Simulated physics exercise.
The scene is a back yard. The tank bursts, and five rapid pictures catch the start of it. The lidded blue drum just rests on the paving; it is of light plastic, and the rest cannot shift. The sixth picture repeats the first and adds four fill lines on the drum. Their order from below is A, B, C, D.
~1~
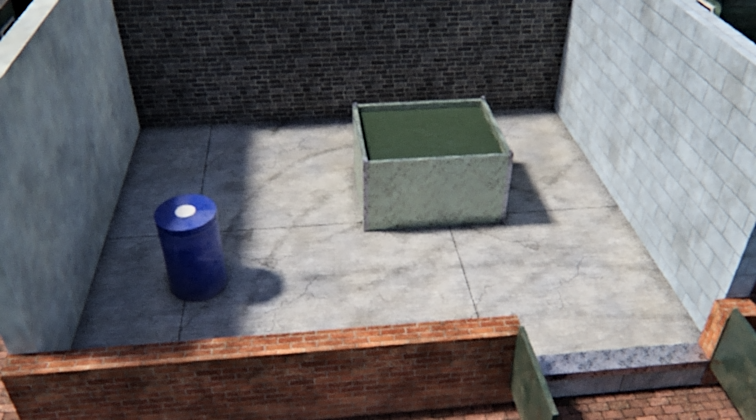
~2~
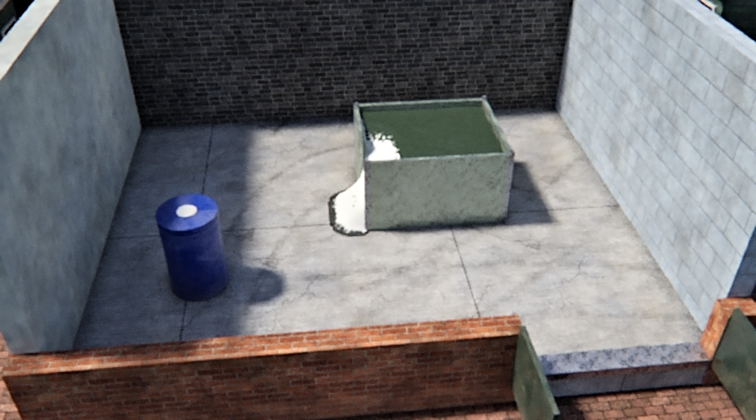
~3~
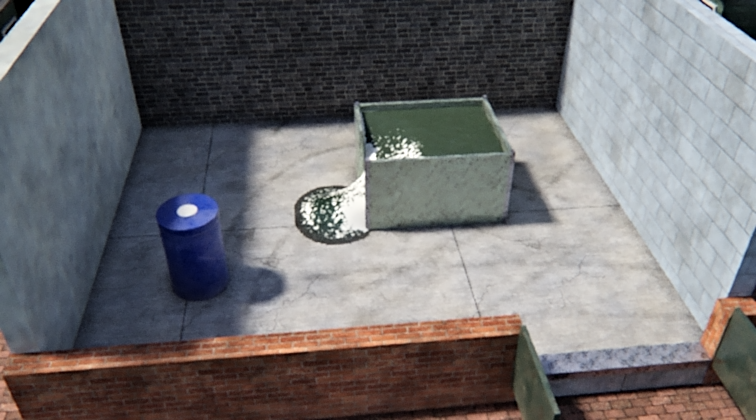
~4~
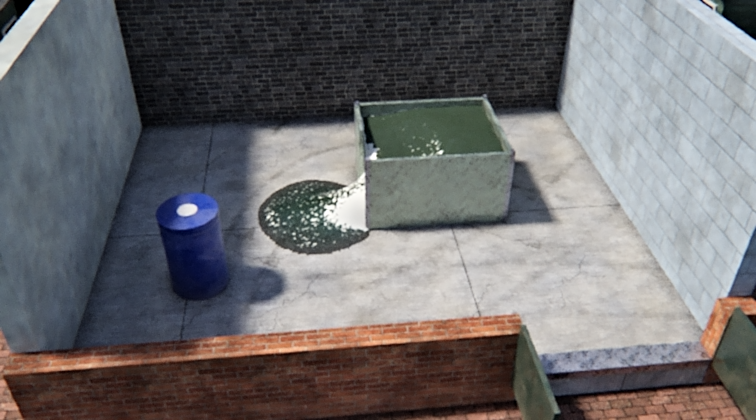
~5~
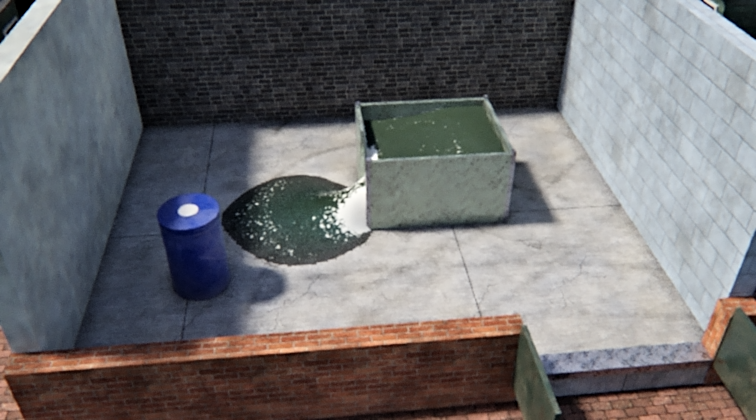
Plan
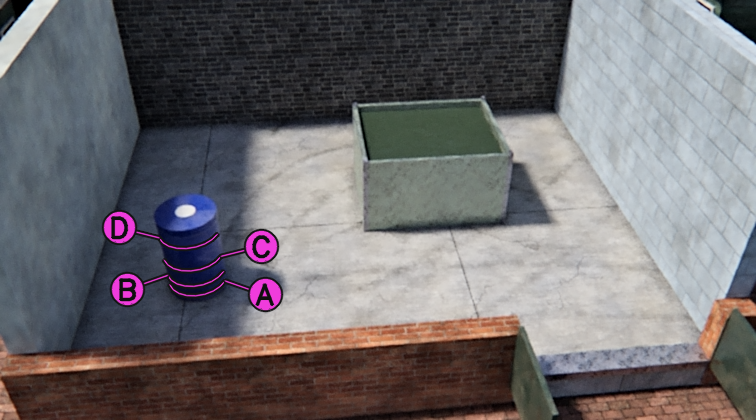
Dark green liquid pouring from the left side of a full tank in a back yard, spreading across concrete towards a blue drum.
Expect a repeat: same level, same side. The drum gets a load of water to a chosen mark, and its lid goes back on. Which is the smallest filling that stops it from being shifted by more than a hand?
Level C.
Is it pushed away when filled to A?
Yes.
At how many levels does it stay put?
Two of them.
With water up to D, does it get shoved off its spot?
No, that is safe.
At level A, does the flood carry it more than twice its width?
Yes.
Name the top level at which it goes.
Here it is level B.
On the marked copy, A at (195, 295); B at (193, 286); C at (190, 270); D at (186, 248); from the bottom up A, B, C, D.
With A, it is pushed about 4 times its own width away.
With B, it is pushed about half its own width away.
With C, it does not move.
With D, it does not move.
